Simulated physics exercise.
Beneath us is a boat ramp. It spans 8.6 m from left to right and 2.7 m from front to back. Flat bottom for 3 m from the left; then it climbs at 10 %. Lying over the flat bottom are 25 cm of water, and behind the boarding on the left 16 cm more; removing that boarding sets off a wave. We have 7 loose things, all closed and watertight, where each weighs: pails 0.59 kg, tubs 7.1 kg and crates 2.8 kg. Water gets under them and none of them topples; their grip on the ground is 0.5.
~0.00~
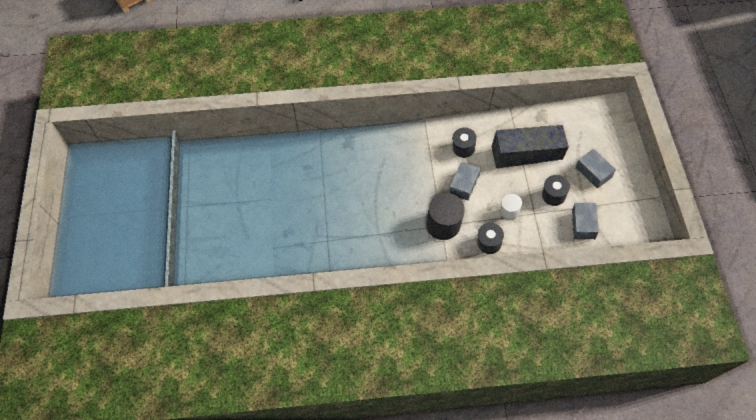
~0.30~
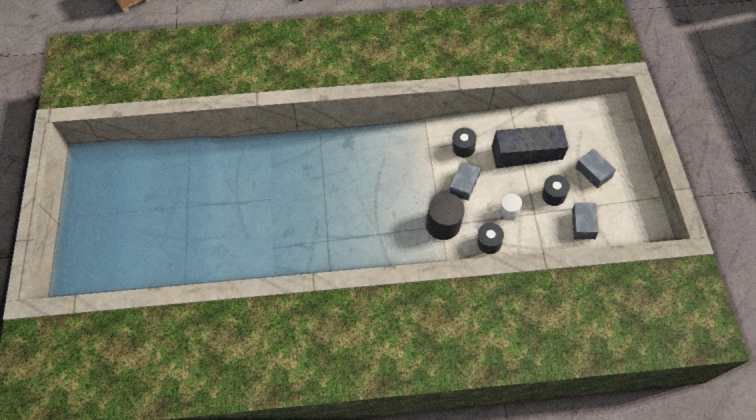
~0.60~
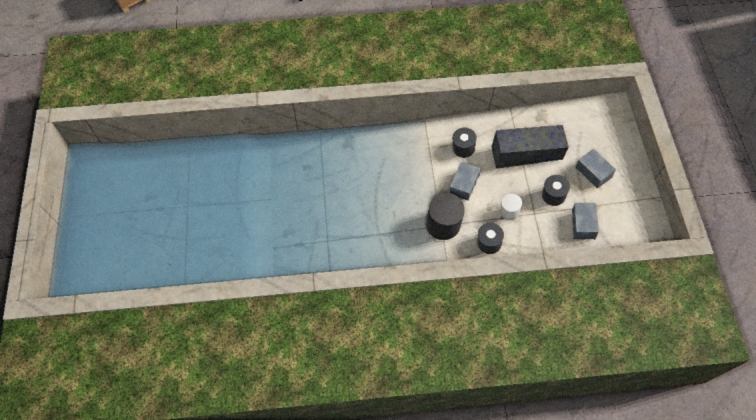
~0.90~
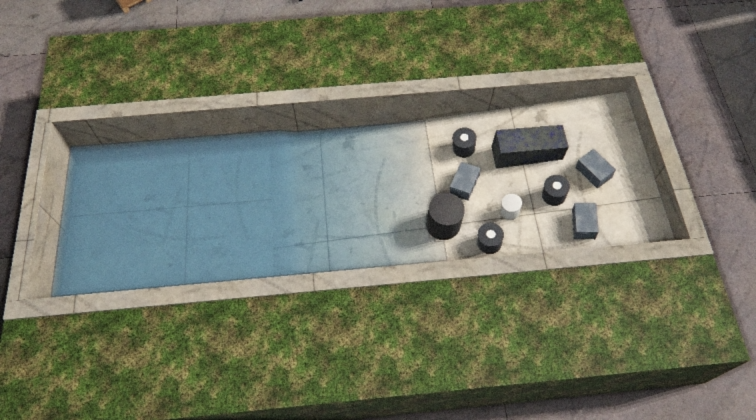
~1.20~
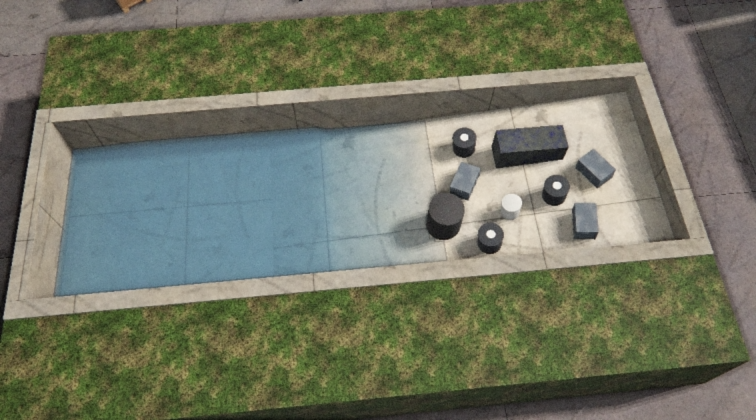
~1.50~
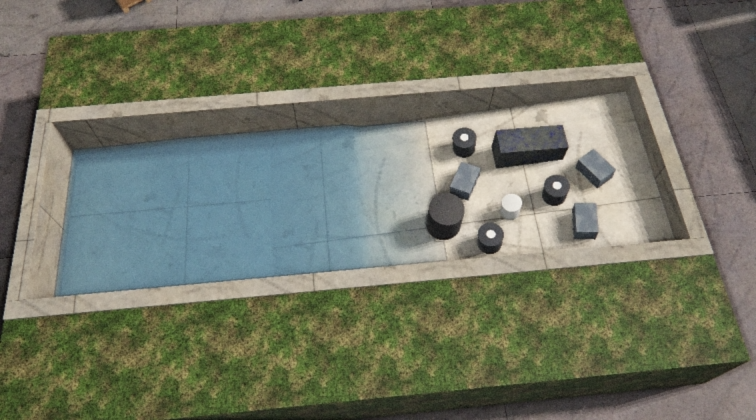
A concrete ramp's left divider disappears, and darker blue water spreads right toward the still objects.
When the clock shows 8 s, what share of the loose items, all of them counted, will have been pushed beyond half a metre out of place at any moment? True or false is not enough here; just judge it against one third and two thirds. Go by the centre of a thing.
It lies between the two marks.
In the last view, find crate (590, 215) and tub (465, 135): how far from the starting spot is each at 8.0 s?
0 cm, 50 cm.
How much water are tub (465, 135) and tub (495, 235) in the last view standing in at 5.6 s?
Around 4 cm and 5 cm.
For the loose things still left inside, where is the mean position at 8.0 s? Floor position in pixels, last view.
The centre sits near (476, 204).
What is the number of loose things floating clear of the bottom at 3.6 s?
Count: 0.
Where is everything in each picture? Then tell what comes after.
The first frame shows a pail at (514, 202) rests on the ground; a tub at (493, 234) rests on the ground; water covers 14.5 m2; 0 of 7 have shifted.
The second frame shows a pail at (514, 202), on the bottom; a tub at (493, 234) rests on the ground; water covers 14.5 m2; 0 of 7 have shifted.
The third frame shows a pail at (514, 202) rests on the ground; a tub at (493, 234) rests on the ground; water covers 14.5 m2; 0 of 7 have shifted.
The fourth frame shows a pail at (514, 202) rests on the ground; a tub at (493, 234) rests on the ground; 14.5 m2 under water; 0 of 7 have shifted.
The fifth frame shows a pail at (514, 202), on the bottom; a tub at (493, 234), on the bottom; water covers 14.5 m2; 0 of 7 have shifted.
The sixth frame shows a pail at (514, 202), on the bottom; a tub at (493, 234) rests on the ground; water covers 14.5 m2; 0 of 7 have shifted.
After 2.1 s 0 of 7 are over 50 cm from their spots; 0 afloat.
After 3.6 s 1 of 7 are over 50 cm from their spots; 0 afloat.
After 5.6 s 2 of 7 are over 50 cm from their spots; 2 afloat.
After 8.0 s 3 of 7 are over 50 cm from their spots, and 3 have been at some point; 3 afloat.
